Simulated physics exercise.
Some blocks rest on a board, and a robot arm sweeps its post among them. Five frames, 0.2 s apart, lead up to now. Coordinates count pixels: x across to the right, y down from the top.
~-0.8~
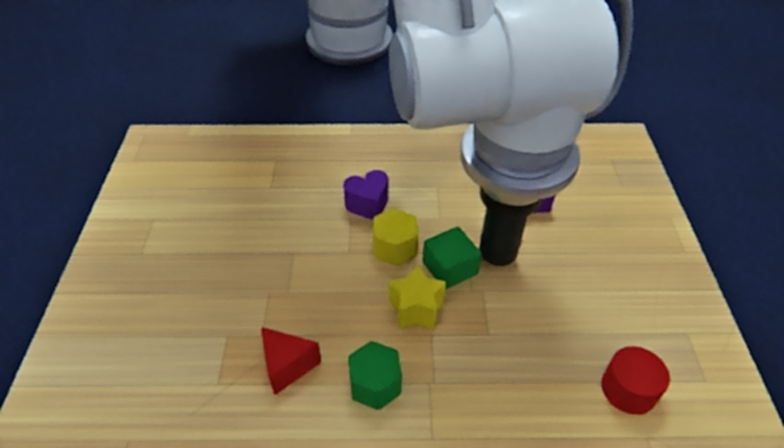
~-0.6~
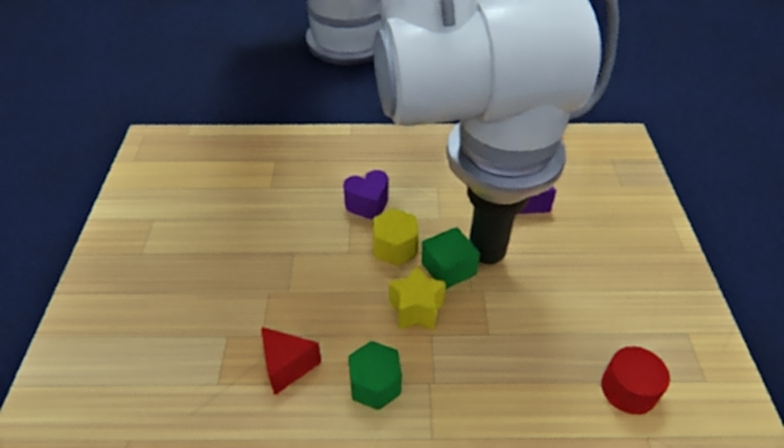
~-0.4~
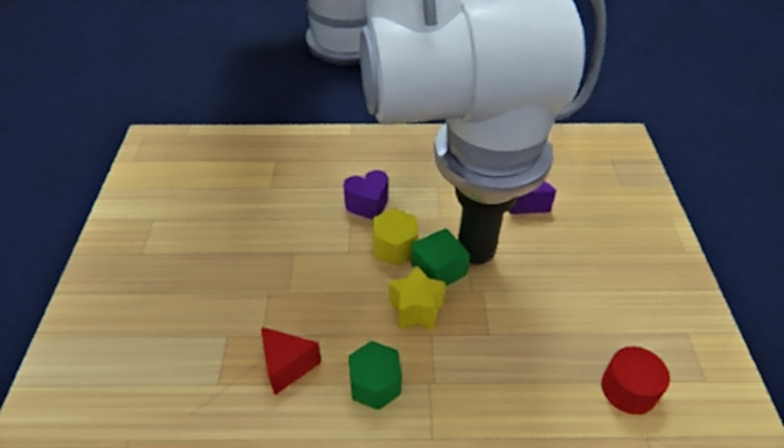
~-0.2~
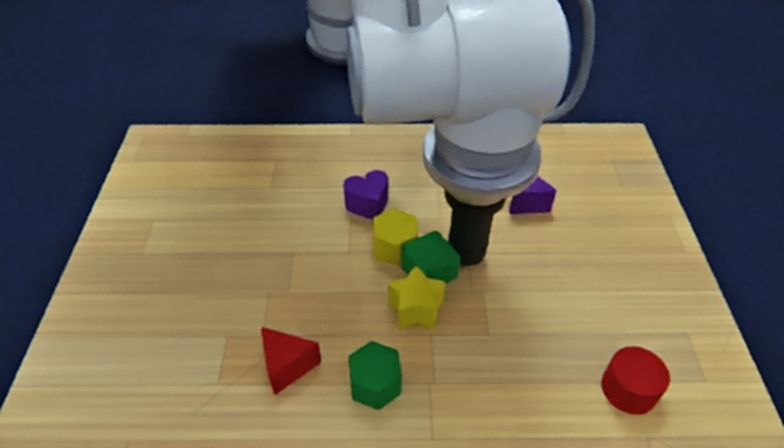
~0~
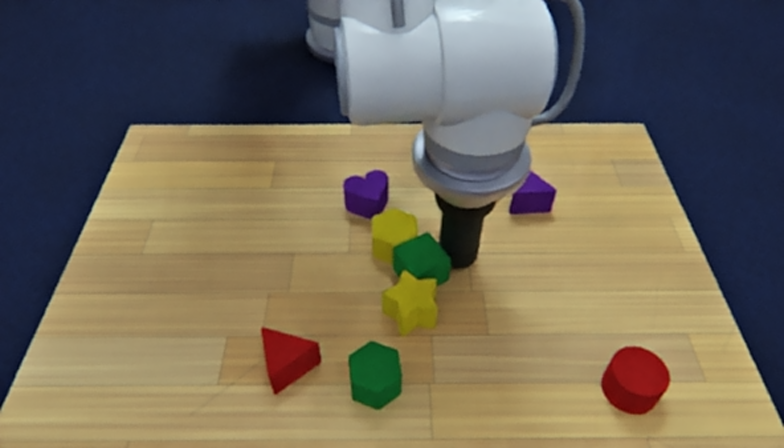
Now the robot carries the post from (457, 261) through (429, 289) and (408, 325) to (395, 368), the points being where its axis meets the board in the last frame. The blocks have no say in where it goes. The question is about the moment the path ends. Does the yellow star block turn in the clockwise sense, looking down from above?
In short: No.
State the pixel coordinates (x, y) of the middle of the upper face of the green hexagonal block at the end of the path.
In the picture, that point is around (338, 419).
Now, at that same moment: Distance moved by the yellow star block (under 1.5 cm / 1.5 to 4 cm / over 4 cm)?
It will move more than 4 cm.
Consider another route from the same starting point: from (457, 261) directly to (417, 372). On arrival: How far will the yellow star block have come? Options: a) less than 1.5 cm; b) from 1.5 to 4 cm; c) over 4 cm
The answer is b.
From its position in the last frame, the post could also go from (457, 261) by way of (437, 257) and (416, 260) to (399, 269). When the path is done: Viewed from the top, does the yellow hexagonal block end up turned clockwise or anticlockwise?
It makes a clockwise turn.
The first path, step by step. One third of the way, post at (429, 284); yellow star block at (402, 302), turned 35° anticlockwise; green square at (386, 264), turned 30° clockwise.
Two thirds of the way, post at (408, 319); green hexagonal block at (369, 375); yellow star block at (377, 331), turned 45° anticlockwise; green square at (379, 265), turned 50° clockwise.
At the end, post at (395, 363); green hexagonal block at (338, 419); yellow hexagonal block unmoved; yellow star block at (356, 372), turned 35° anticlockwise; green square at (379, 265), turned 50° clockwise.
